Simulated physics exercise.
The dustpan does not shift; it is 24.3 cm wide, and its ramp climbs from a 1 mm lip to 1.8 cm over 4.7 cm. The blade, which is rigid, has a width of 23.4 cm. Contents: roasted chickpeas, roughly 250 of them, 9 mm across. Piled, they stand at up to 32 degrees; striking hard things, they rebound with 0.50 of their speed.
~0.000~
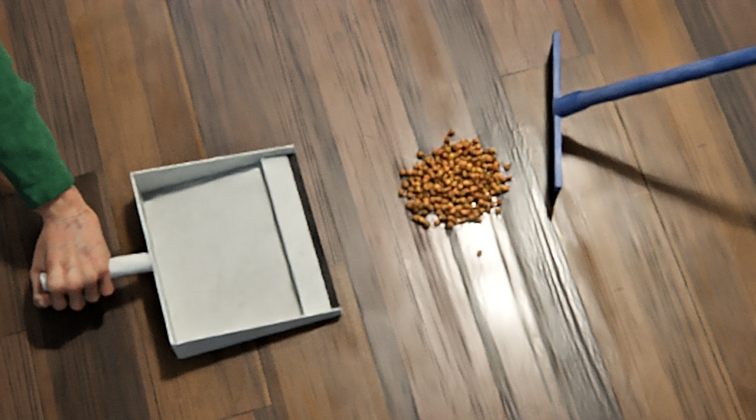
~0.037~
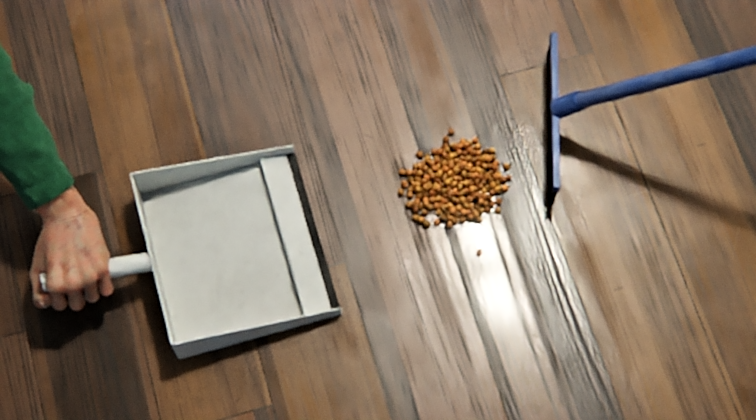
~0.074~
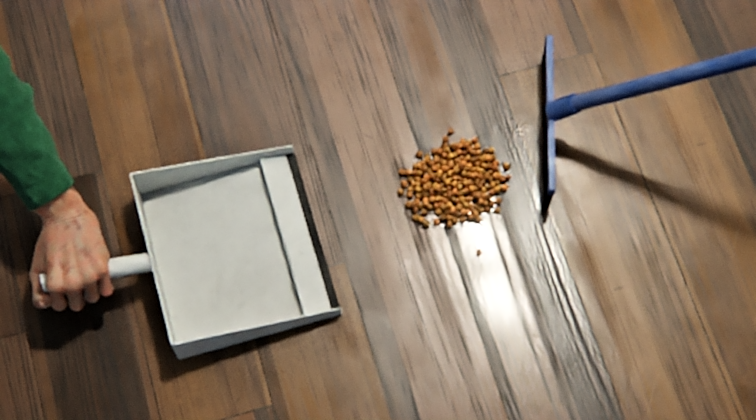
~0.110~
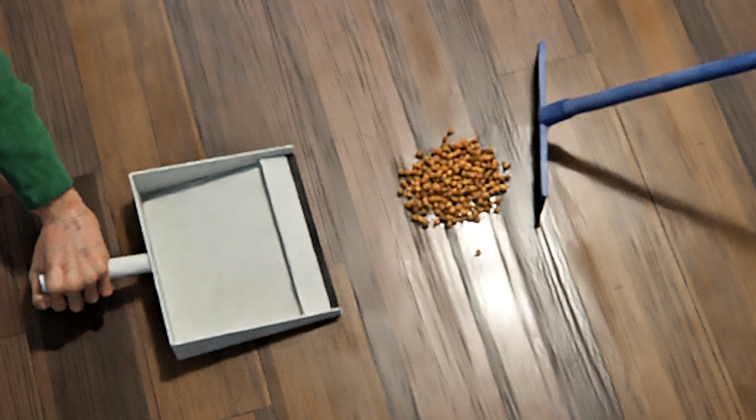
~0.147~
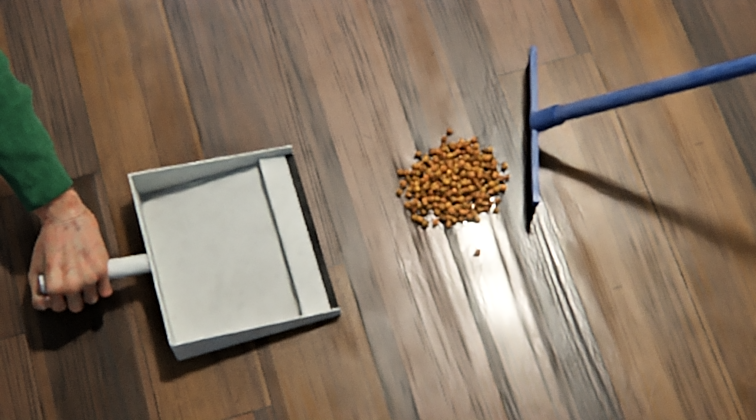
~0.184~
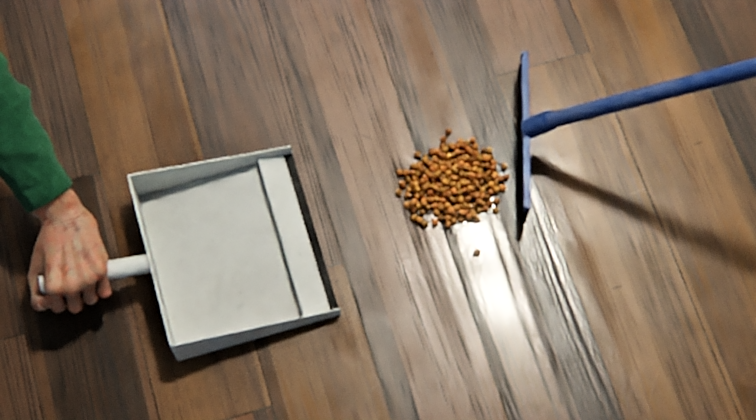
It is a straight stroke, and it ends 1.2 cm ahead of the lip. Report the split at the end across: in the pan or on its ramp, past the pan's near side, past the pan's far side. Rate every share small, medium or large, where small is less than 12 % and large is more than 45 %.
Ratings - pan: Small; near side: Small; far side: Small.
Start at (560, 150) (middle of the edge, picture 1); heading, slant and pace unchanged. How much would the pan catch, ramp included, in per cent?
Estimate: Near 0 %.
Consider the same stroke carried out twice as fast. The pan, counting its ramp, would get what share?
About 10 per cent.
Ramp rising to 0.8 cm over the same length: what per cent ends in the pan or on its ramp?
Estimate with the new ramp: Some 0 in a hundred.
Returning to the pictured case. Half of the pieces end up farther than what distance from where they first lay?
Median: Approx. 16 cm.
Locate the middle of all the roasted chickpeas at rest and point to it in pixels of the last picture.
After settling, the middle sits near (343, 217).
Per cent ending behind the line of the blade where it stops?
Near 20 percent, give or take.
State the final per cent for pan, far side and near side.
Pan 0, near side 0, far side 0.
Then, at 0.54 s, middle of the blade 18 cm from the lip; 0 % over the lip, far side 0 %, near side 0 %.
After 0.77 s, middle of the blade 10 cm from the lip; 0 % over the lip, far side 0 %, near side 0 %.
After 1.12 s, middle of the blade 5 cm from the lip; 0 % over the lip, far side 0 %, near side 0 %.
By 1.4 s all is still; pan 0 %, near side 0 %, far side 0 %, in front of the lip or behind the blade 95 %.
